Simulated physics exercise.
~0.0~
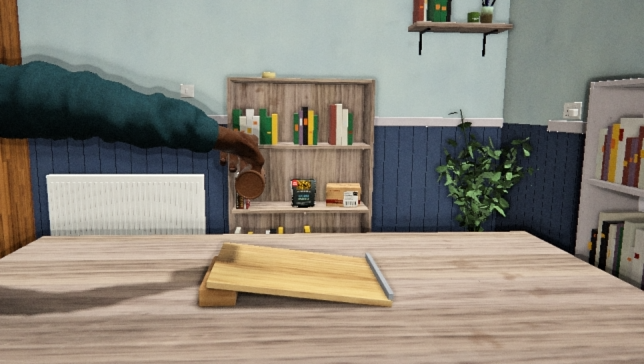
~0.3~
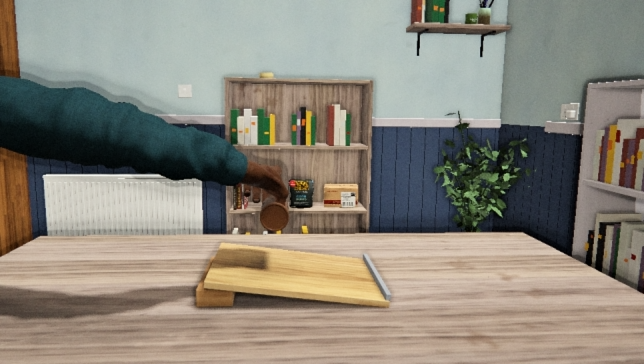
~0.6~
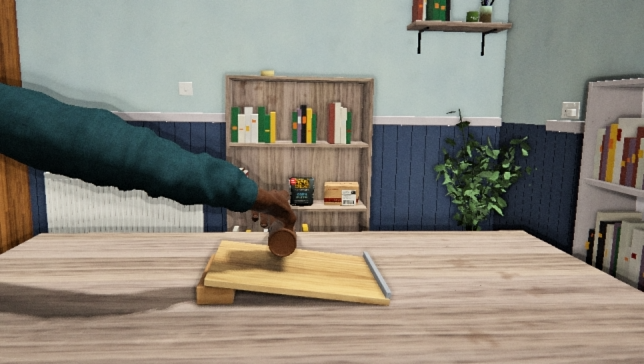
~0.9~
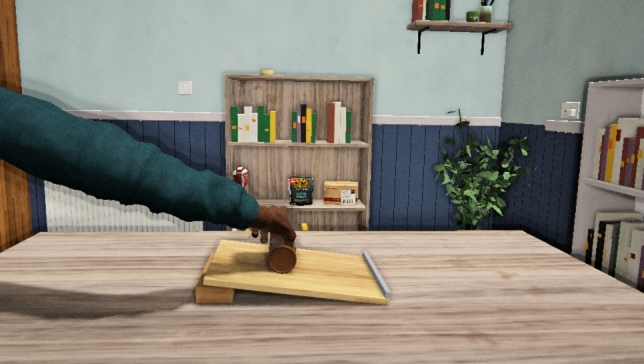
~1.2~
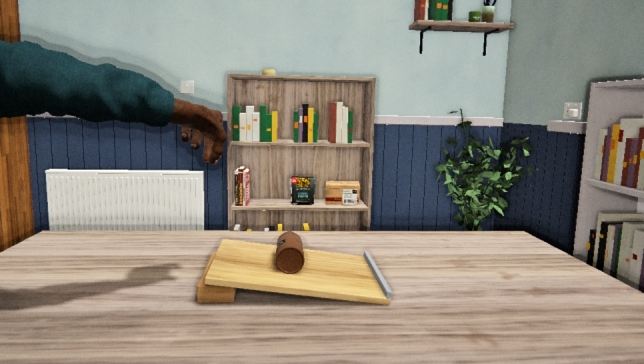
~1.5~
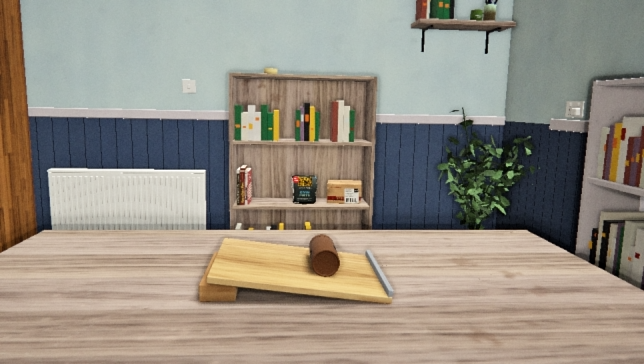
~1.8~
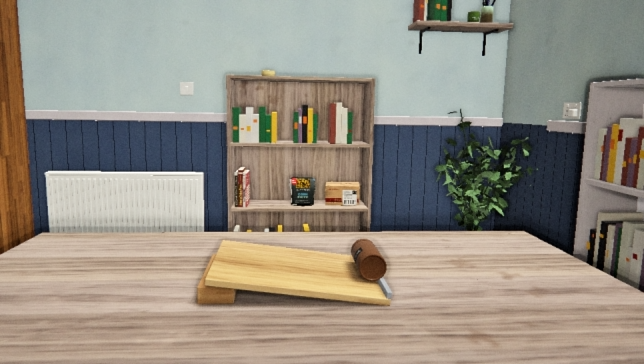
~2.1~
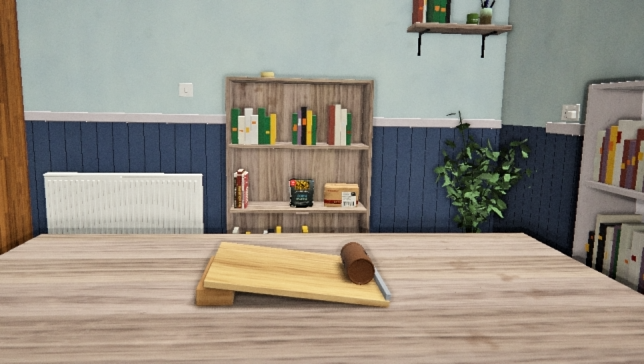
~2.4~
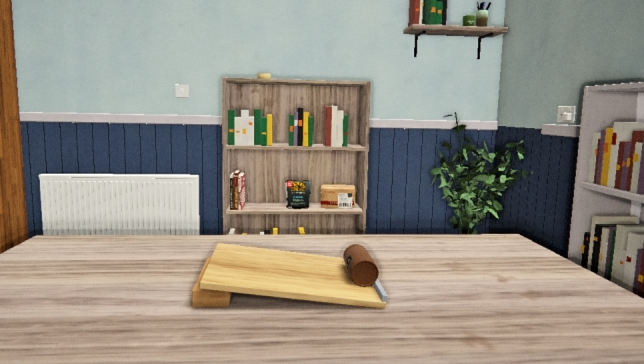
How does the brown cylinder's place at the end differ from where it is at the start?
At the start a hand holds the brown cylinder in the air above the left part of the sloping board. At the end it lies on its side at the low right end of the board, by the thin grey bar.
